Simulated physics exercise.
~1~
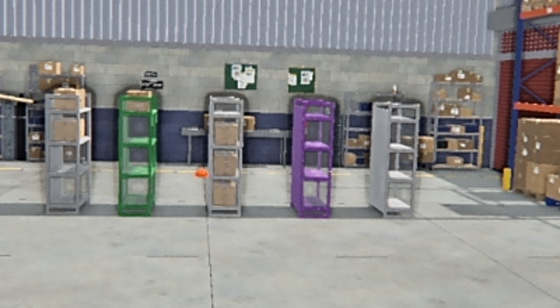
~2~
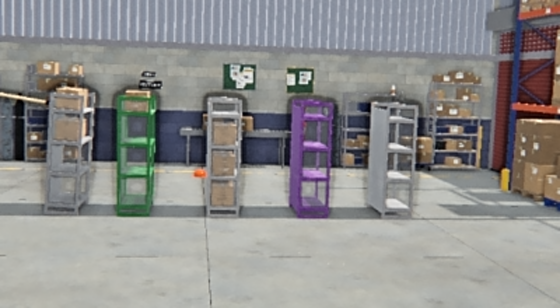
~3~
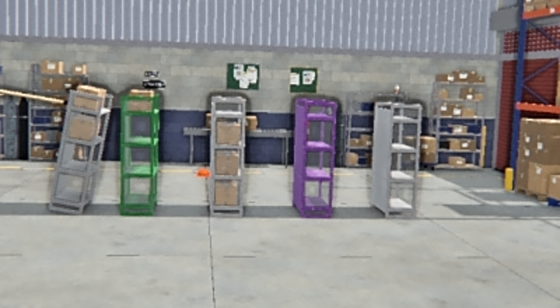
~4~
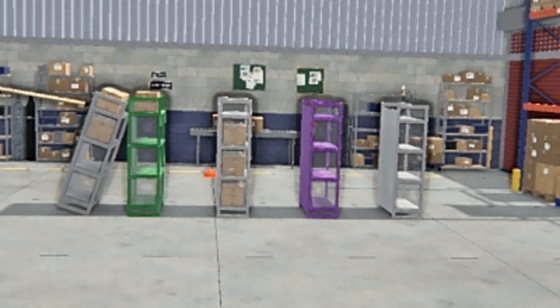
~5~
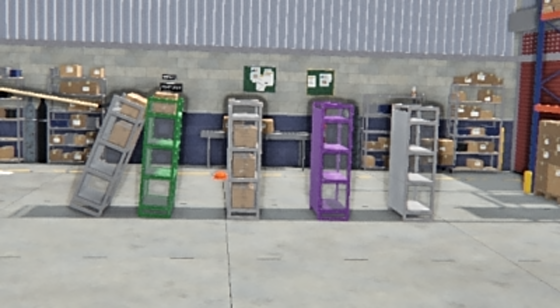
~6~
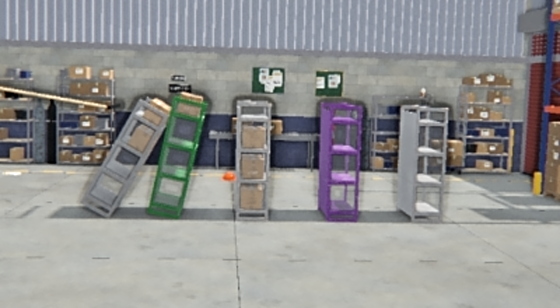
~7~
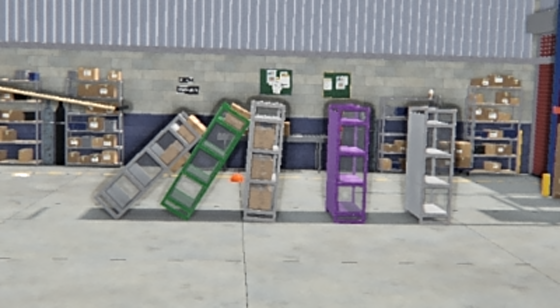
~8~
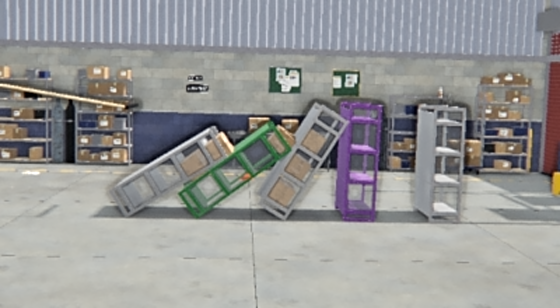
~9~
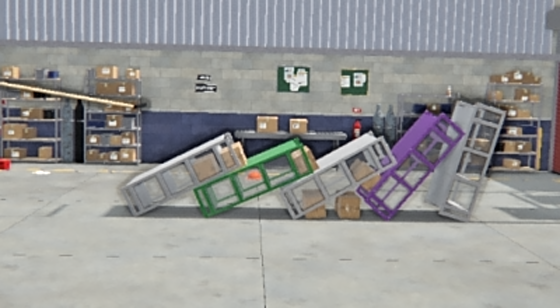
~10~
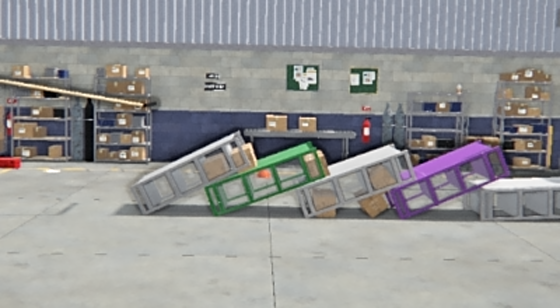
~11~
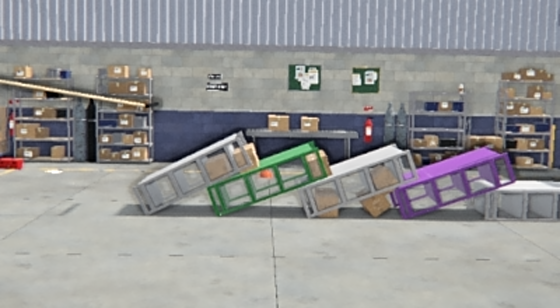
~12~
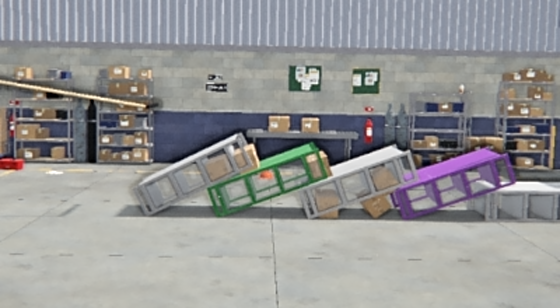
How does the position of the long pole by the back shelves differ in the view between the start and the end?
At the start the pole only just showed at the far left edge of the view. By the end it appeared farther to the right, with much more of it showing, as the view had shifted left.
